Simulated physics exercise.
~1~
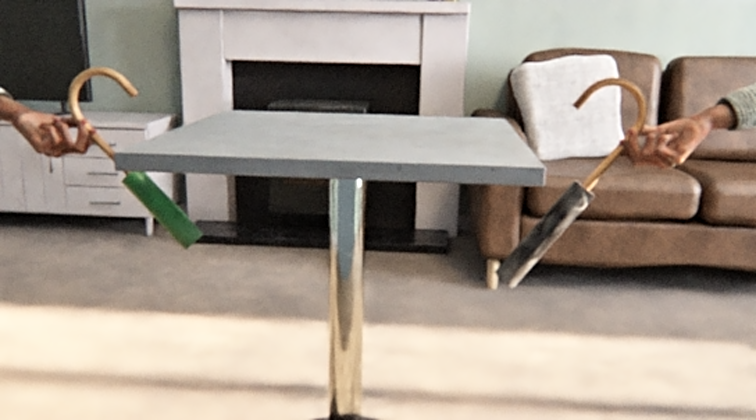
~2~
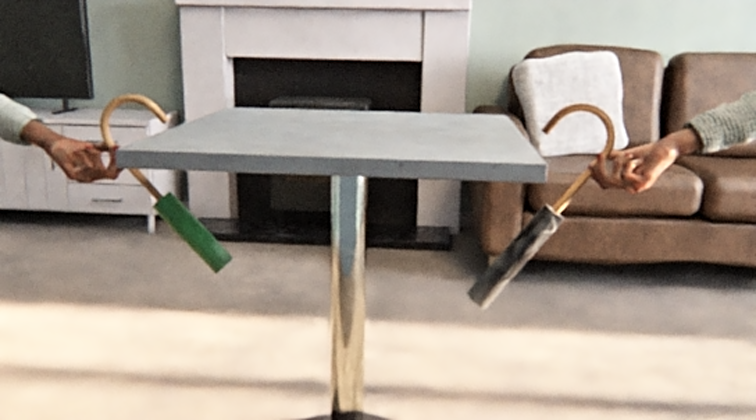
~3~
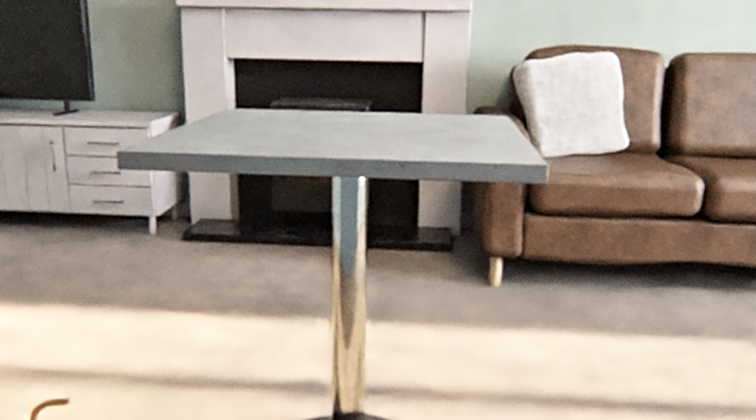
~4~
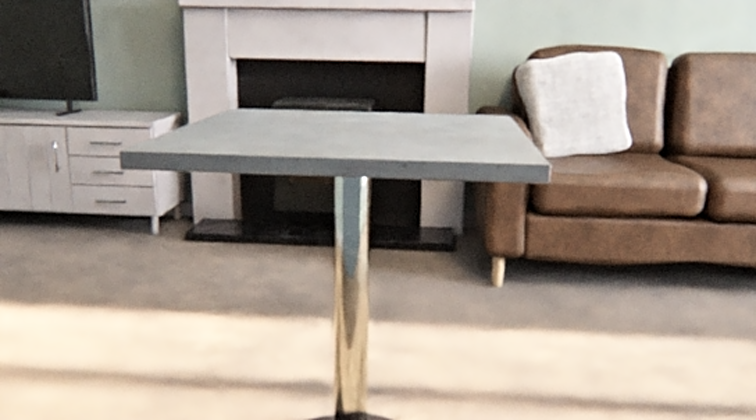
Two umbrellas are hooked toward a small table's ends by hands, then both drop away.
